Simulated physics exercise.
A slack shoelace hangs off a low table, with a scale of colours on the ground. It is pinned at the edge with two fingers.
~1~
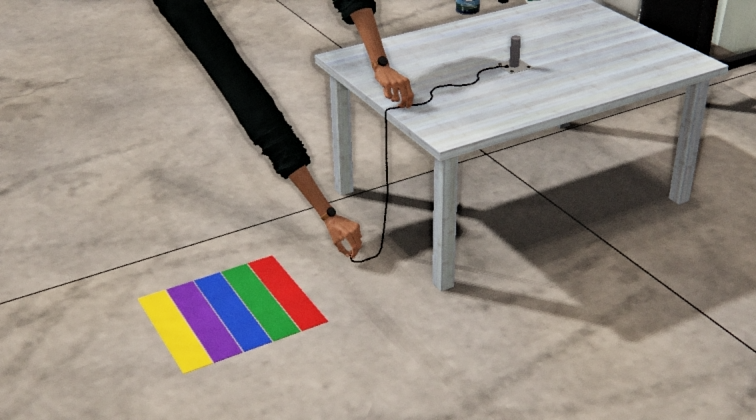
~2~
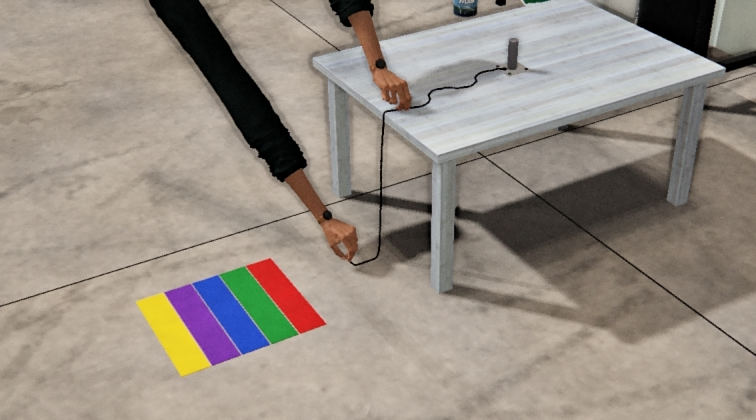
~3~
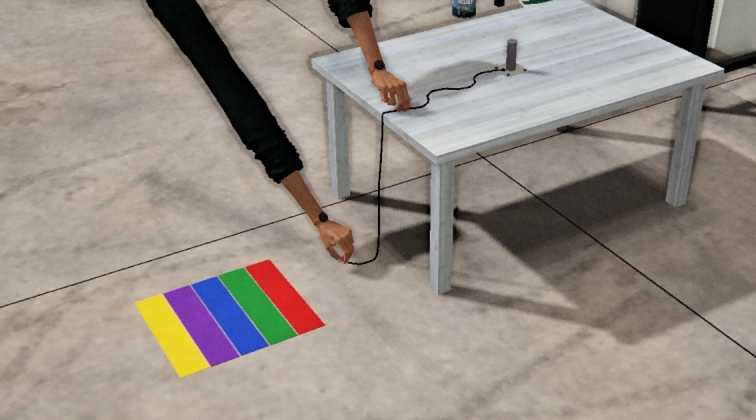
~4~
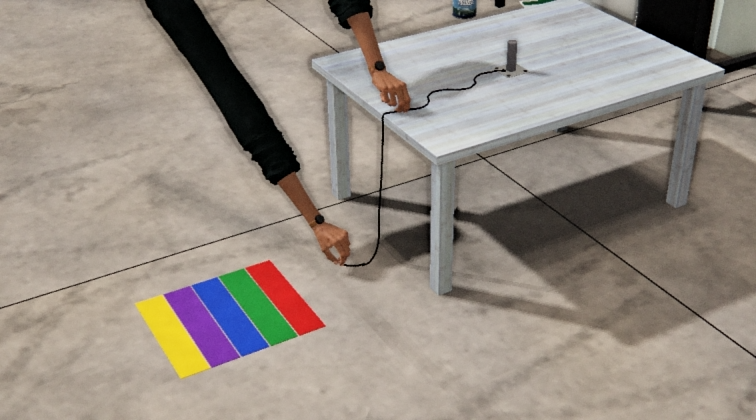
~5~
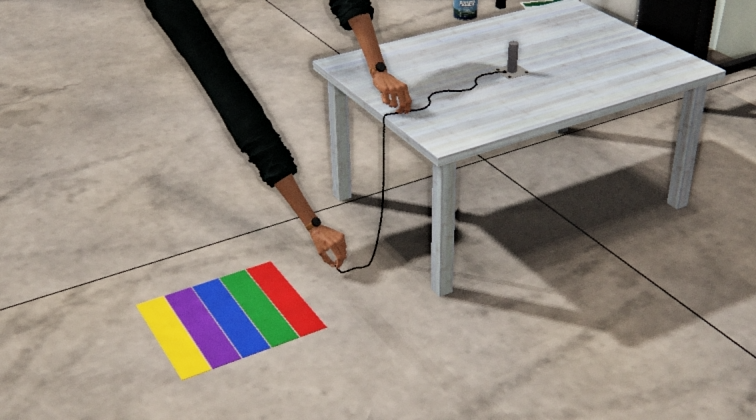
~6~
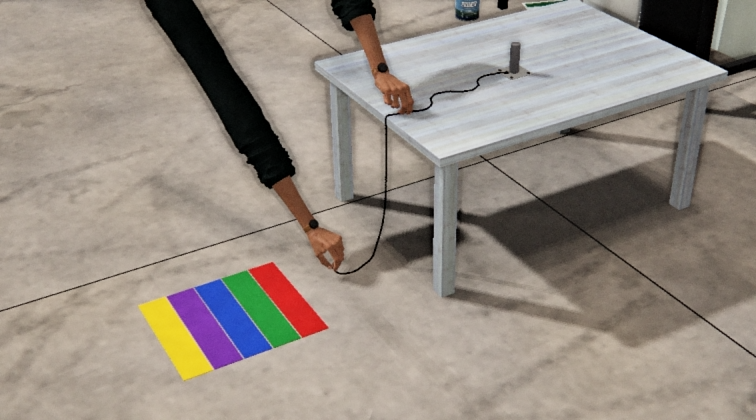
At first, one hand pins a dark cord at the edge of a low table while another holds its hanging end above the floor, right of a strip of coloured bands. Then the lower hand drifts slightly left and down, drawing the slack cord along, while the upper hand stays at the edge.
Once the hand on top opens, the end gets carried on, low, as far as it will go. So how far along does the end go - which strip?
Along to the blue strip.
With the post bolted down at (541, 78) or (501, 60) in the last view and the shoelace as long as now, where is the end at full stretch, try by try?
You'd see it somewhere around (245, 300), and then around (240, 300).
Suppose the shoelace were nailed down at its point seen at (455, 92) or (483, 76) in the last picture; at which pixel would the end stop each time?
(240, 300), then (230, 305).
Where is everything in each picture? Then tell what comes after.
End (351, 255); red (305, 313); green (277, 323); blue (249, 333); purple (219, 343); yellow (189, 354), in the first frame.
End (347, 259); shoelace through (482, 72) (444, 88) (413, 108) (382, 144) (381, 197) (379, 251), in the second frame.
End (343, 261), in the third frame.
End (339, 263); shoelace through (481, 74) (443, 90) (412, 109) (383, 145) (380, 199) (375, 253), in the fourth frame.
End (336, 266), in the fifth frame.
End (333, 268); shoelace through (484, 76) (446, 92) (415, 111) (386, 147) (385, 200) (373, 256), in the sixth frame.
A little later, end near (272, 288); over red.
Next, end near (243, 298); over green.
When it is tight, end near (226, 304); over blue. The blue one.
